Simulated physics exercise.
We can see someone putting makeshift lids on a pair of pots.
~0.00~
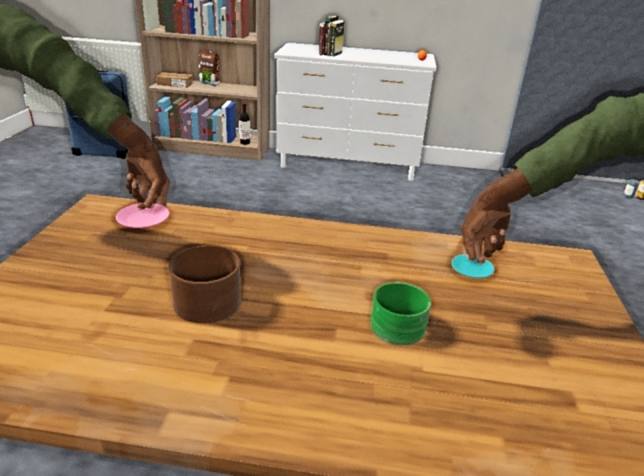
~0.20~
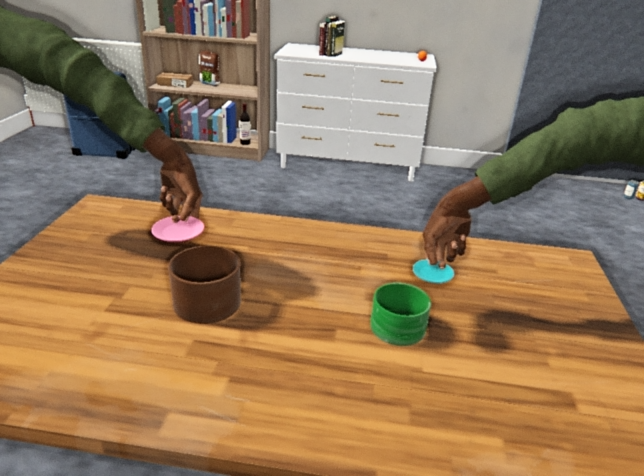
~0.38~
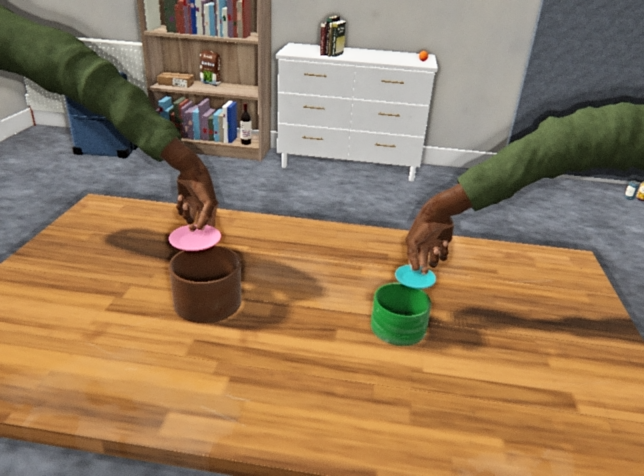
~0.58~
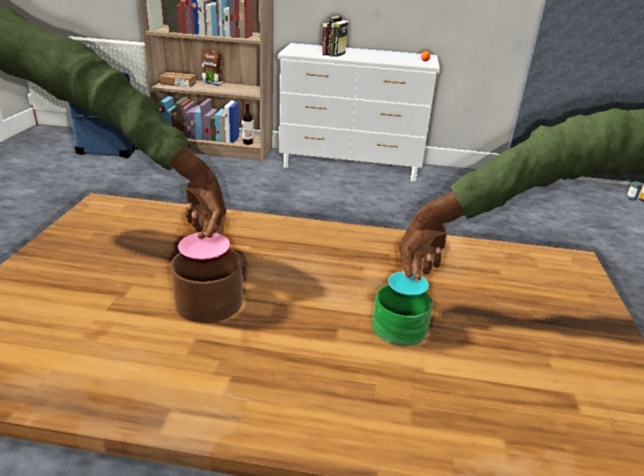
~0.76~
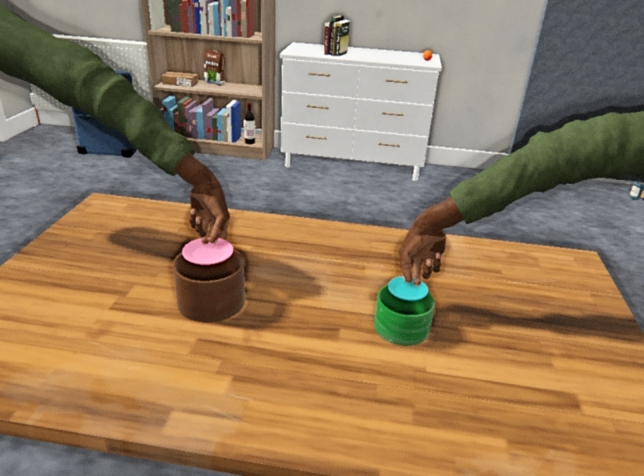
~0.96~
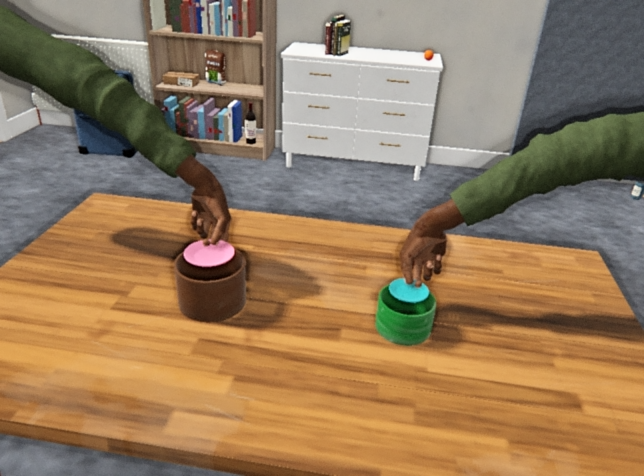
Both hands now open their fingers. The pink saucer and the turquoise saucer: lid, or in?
Pink saucer - in; turquoise saucer - in.
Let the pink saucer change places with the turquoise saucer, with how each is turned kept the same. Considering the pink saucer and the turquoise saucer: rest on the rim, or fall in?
Once moved, the pink saucer tumbles in; as for the turquoise saucer, it tumbles in.
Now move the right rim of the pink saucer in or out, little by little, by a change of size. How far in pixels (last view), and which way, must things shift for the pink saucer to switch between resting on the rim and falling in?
It takes a move of some 8 pixels to the right.
Around 1.12 s, pink saucer in the air near (212, 284); turquoise saucer in the air near (404, 321).
Around 1.18 s, pink saucer come down near (212, 293); turquoise saucer down inside near (404, 320).
Finally (1.9 s), the pink saucer falls in, near (212, 297); the turquoise saucer falls in, near (404, 323).
